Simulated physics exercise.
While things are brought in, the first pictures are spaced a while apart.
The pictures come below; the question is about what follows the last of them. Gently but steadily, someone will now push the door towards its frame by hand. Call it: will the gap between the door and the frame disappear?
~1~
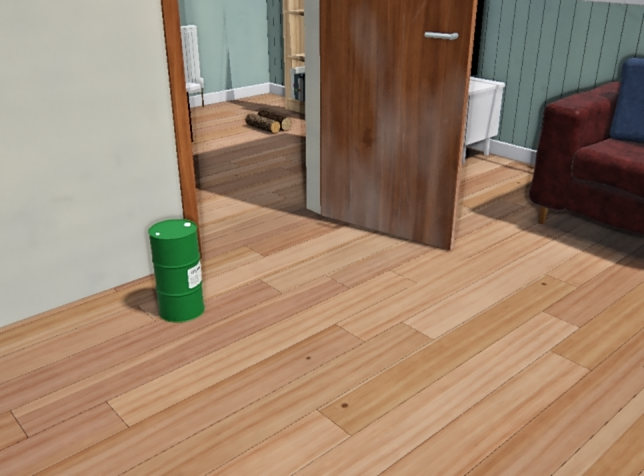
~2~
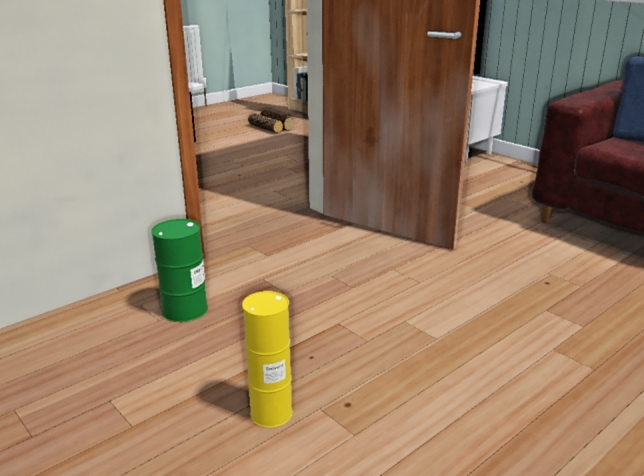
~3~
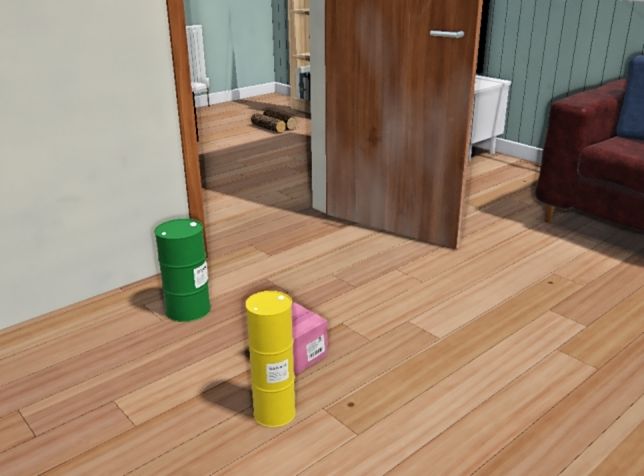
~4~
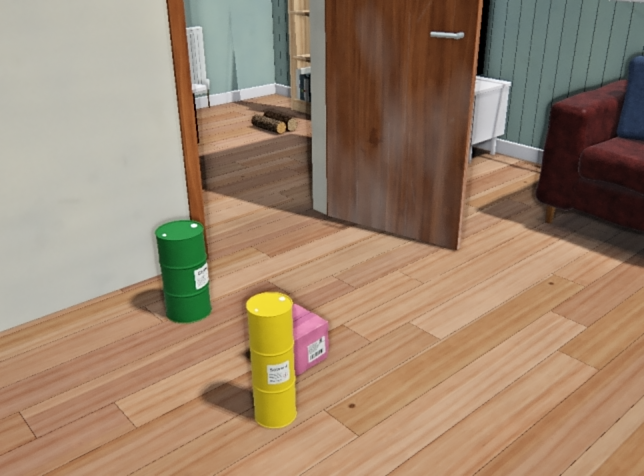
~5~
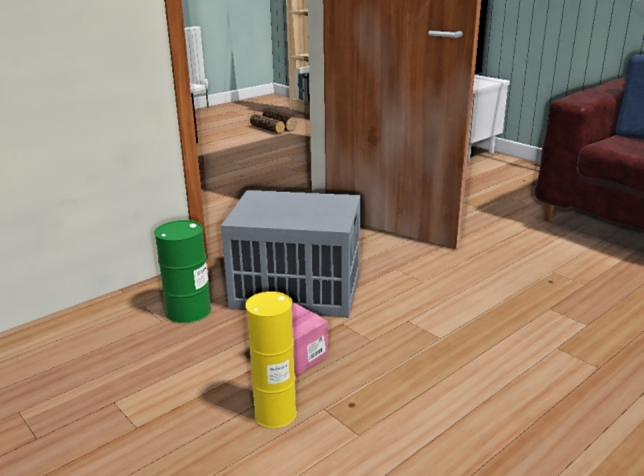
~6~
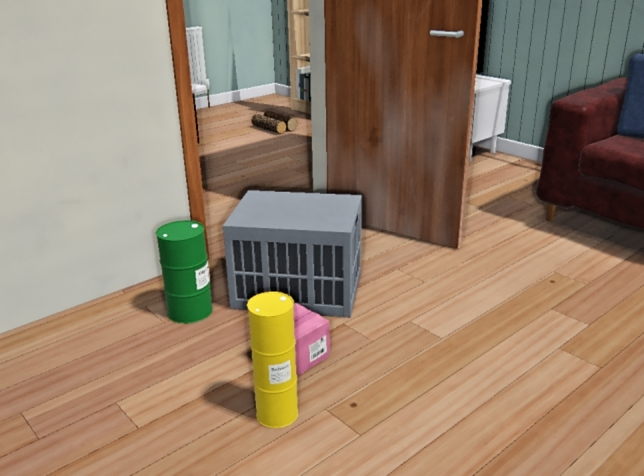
No, a gap remains.
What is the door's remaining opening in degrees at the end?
Roughly 60°.
Then, 0.70 s past the last view, door at 89°.
Then, 1.10 s past the last view, door at 72°.
Finally, door at 61°; all 4 still in place. Final places as the last picture's camera would see them, grey chest near (295, 252).
